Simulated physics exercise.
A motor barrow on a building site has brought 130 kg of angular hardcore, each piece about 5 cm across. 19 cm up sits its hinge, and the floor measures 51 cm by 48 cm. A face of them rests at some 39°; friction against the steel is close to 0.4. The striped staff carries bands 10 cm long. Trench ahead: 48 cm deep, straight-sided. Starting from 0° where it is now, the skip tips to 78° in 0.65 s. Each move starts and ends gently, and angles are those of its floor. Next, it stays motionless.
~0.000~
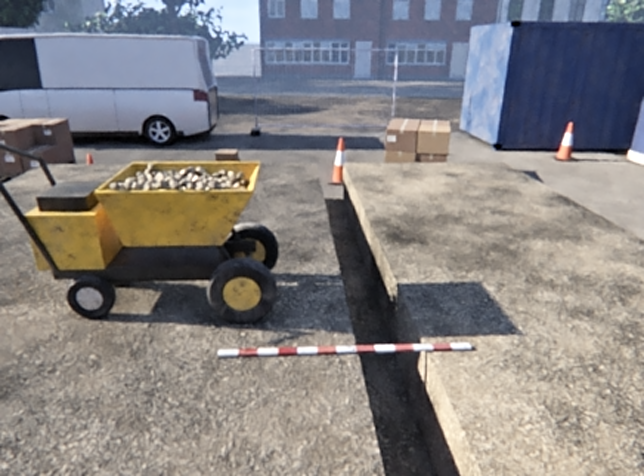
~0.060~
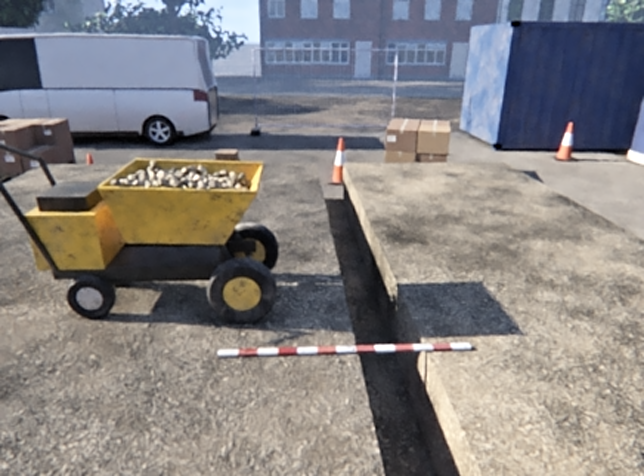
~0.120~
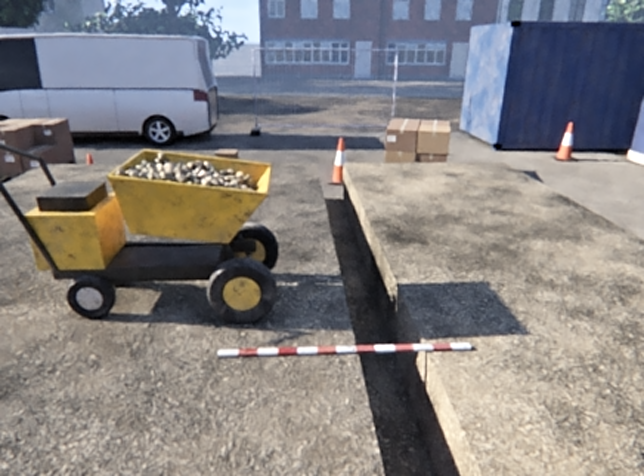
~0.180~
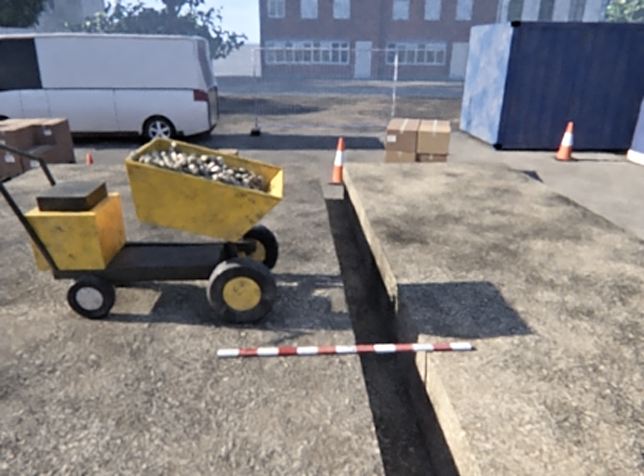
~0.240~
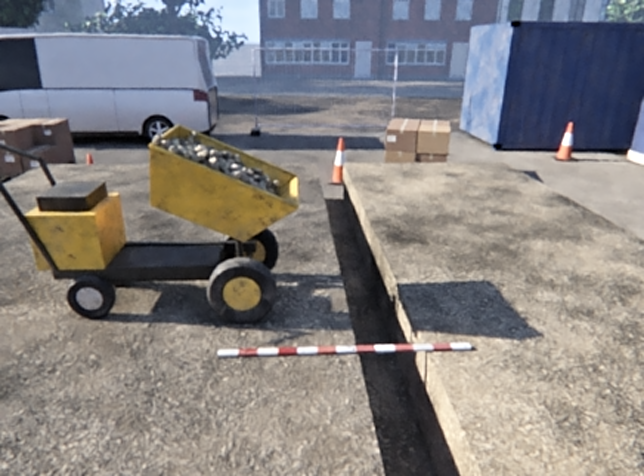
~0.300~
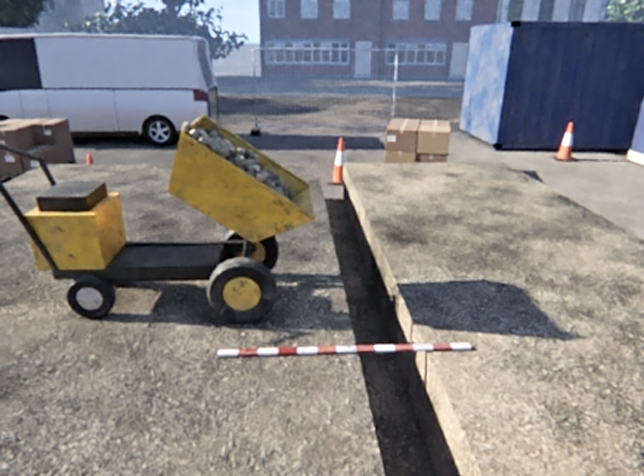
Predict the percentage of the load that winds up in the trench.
My prediction is about 72 per cent.
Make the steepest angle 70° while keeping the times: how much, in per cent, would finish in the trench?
Around 55 per cent would finish in the trench.
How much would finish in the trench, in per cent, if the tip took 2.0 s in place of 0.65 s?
It would be near 90 percent.
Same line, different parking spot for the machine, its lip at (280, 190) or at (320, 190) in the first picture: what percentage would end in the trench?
It'd be around 50 per cent and after that around 15 per cent.
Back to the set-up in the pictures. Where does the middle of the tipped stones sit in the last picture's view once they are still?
The resting stones are centred at roughly (382, 343).
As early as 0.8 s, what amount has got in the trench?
At that moment: Approx. 40 %.
After 0.5 s the floor is at 66°; 100 % in the skip; the foremost stones are at (338, 238).
After 0.8 s the floor is at 78°; 53 % in the skip, 40 % in the trench, 7 % past the trench; the foremost stones are at (425, 293).
After 1.1 s the floor is at 78°; 15 % in the skip, 60 % in the trench, 25 % past the trench; the foremost stones are at (538, 285).
After 3.0 s the floor is at 78°; 3 % in the skip, 72 % in the trench, 25 % past the trench; the foremost stones are at (594, 262).
